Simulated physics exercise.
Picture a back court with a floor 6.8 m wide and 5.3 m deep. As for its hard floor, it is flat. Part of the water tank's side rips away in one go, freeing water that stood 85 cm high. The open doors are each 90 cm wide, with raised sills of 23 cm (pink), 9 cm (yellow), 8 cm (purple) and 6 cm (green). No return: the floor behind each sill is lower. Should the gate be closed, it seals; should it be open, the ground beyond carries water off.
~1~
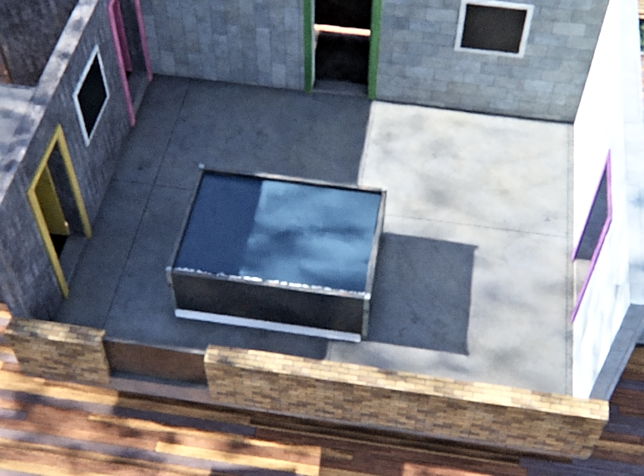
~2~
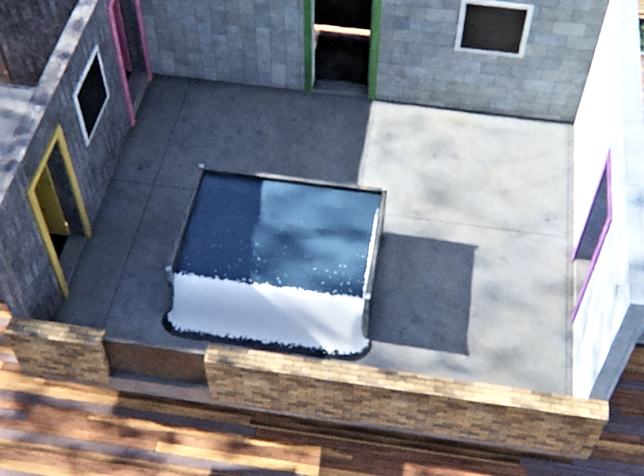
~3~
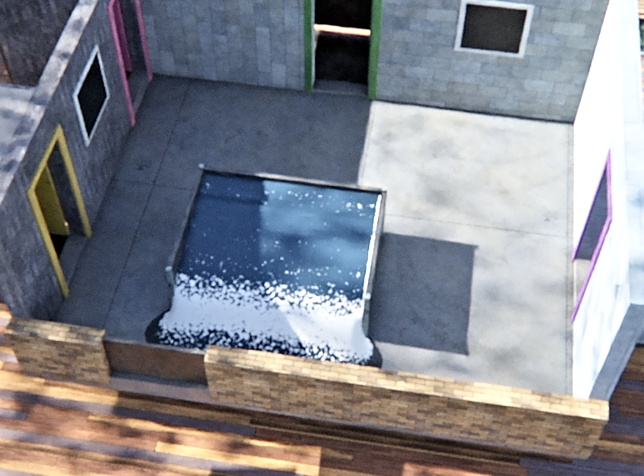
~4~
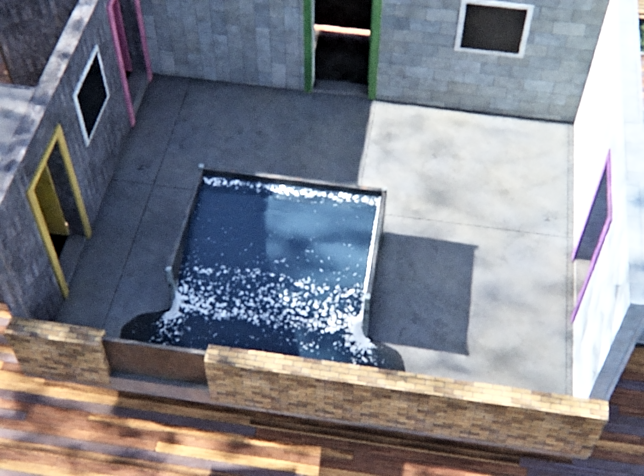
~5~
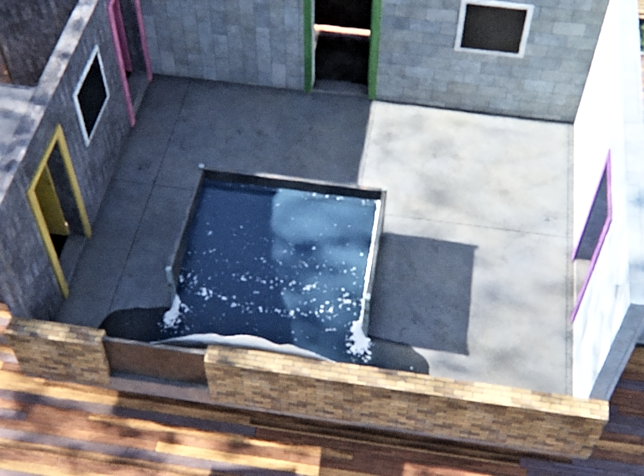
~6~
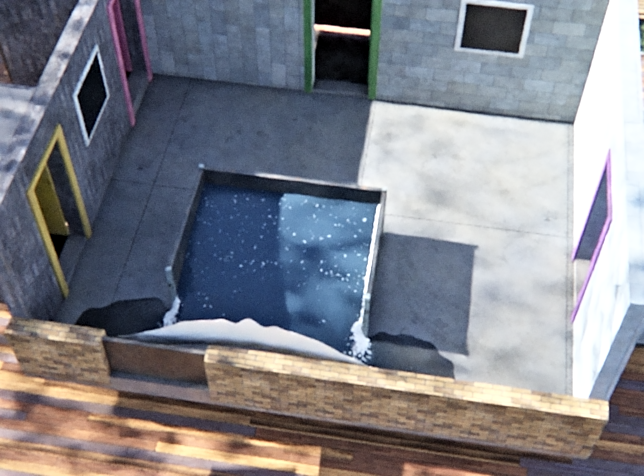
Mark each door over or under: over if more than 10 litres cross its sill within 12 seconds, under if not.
Marks: Pink door: Under; yellow door: Over; purple door: Over; green door: Over.
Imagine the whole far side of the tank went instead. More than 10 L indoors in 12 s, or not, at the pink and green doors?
Log - pink: Threshold topped, green: Threshold topped.
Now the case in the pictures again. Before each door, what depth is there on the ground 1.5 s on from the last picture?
Pink 1 cm, yellow 22 cm, purple 19 cm, green 0 cm.
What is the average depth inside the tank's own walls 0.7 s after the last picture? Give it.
Some 37 cm.
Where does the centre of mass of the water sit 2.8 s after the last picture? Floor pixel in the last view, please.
At roughly (303, 273).
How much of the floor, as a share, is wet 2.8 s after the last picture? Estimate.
I'd say around 70 %.
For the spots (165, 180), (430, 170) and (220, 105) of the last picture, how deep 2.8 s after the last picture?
Depths in turn: Roughly 6, 0 and 3 centimetres.
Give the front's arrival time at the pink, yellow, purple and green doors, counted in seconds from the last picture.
So pink at 1.6 s, yellow at 0.5 s, purple at 0.9 s, and green at 3.0 s.
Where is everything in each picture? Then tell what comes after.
In the first picture, the water tank at (280, 233) is whole and still, 85 cm deep.
In the second picture, water pours out at (269, 308) and has run 1.3 m, to (169, 315); typically 11 cm deep outside, 85 cm at the water tank's back.
In the third picture, the front is at (153, 337), 1.5 m from the gap at (269, 311); 2.0 m2 of floor is under water; 82 cm left at the back of the water tank.
In the fourth picture, the front is at a hidden place, 1.9 m from the gap at (269, 313); 2.8 m2 of floor is under water; 74 cm left at the back of the water tank.
In the fifth picture, the front is at a hidden place, 2.3 m from the gap at (270, 313); 3.3 m2 of floor is under water; 73 cm left at the back of the water tank.
In the sixth picture, water pours out at (270, 314) and has run 2.7 m, to a hidden place; typically 31 cm deep outside, 66 cm at the water tank's back.
Then, 0.7 s after the last picture water covers 25 % of the floor and is deepest (58 cm) near (45, 350); pink door not reached, yellow door 16 cm at the sill, 1 L in, purple door not reached, green door not reached.
Then, 1.5 s after the last picture water covers 40 % of the floor and is deepest (48 cm) near (45, 350); pink door not reached, yellow door 22 cm at the sill, 42 L in, purple door 19 cm at the sill, 6 L in, green door not reached.
Then, 2.8 s after the last picture water covers 70 % of the floor and is deepest (28 cm) near (235, 328); pink door 4 cm at the sill, 0 L in, yellow door 15 cm at the sill, 97 L in, purple door 13 cm at the sill, 44 L in, green door not reached.
Then, 6.3 s after the last picture water covers 100 % of the floor and is deepest (16 cm) near (353, 215); pink door 13 cm at the sill, 0 L in, yellow door 10 cm at the sill, 139 L in, purple door 9 cm at the sill, 62 L in, green door 15 cm at the sill, 35 L in.
Then, 11.3 s after the last picture water covers 100 % of the floor and is deepest (16 cm) near (149, 83); pink door 13 cm at the sill, 0 L in, yellow door 6 cm at the sill, 142 L in, purple door 12 cm at the sill, 68 L in, green door 12 cm at the sill, 153 L in.
